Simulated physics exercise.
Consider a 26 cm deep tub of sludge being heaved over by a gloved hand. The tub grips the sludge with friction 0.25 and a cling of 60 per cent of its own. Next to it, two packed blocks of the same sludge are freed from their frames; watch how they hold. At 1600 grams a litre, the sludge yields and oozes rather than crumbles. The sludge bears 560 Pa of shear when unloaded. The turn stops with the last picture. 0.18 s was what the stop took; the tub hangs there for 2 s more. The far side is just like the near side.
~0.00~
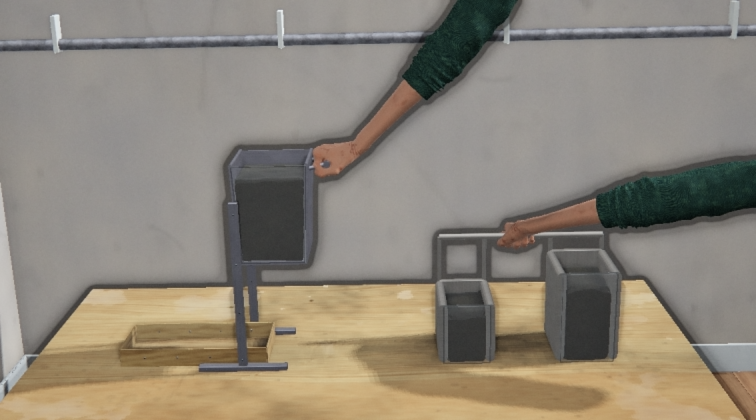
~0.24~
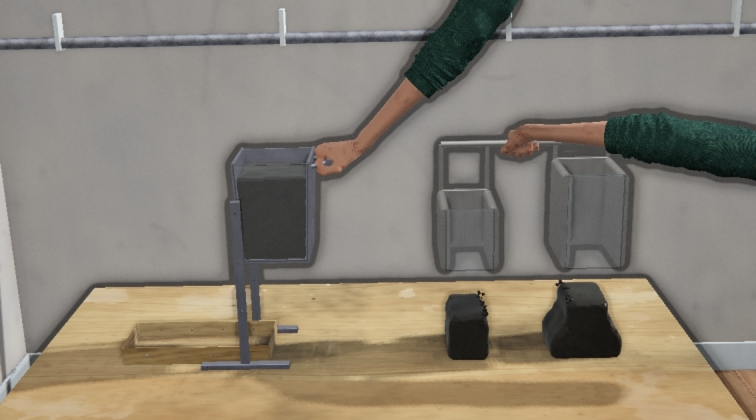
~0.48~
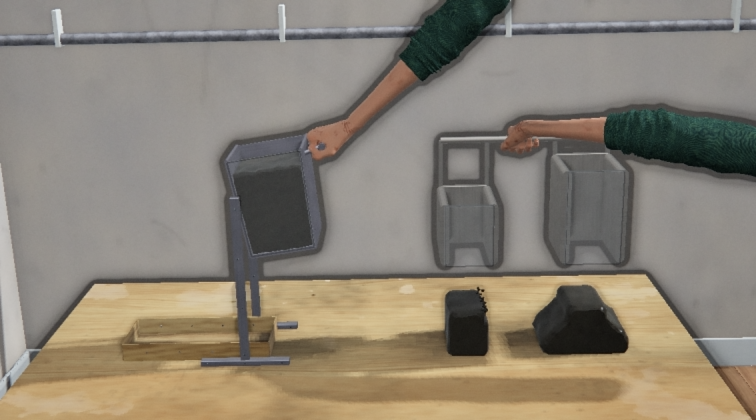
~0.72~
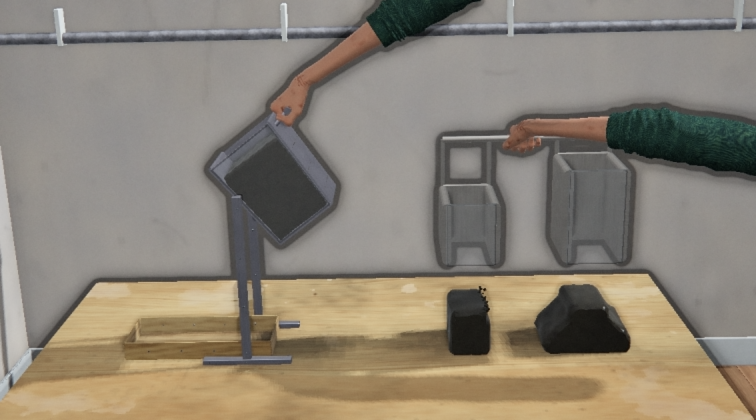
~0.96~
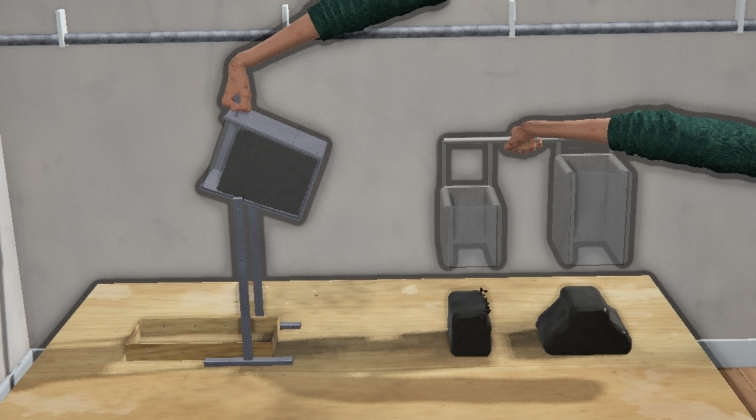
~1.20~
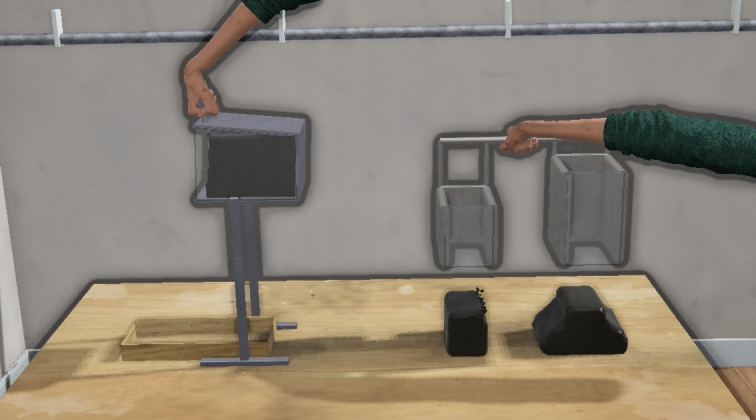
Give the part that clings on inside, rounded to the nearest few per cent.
The part that clings on inside is close to 100 %.
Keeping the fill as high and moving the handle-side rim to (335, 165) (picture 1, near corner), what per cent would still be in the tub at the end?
Roughly 45 %.
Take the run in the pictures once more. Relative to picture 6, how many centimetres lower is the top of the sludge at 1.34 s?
I reckon it's close to 0 cm.
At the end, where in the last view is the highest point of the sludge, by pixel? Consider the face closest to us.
Highest point: Approx. (283, 137).
After 1.34 s, the tub is at 87 degrees and holds 100 %.
After 1.51 s, the tub is at 87 degrees and holds 100 %.
After 1.68 s, the tub is at 87 degrees and holds 100 %.
After 1.85 s, the tub is at 87 degrees and holds 100 %.
After 3.20 s, at the end, the tub is at 87 degrees and holds 100 %.
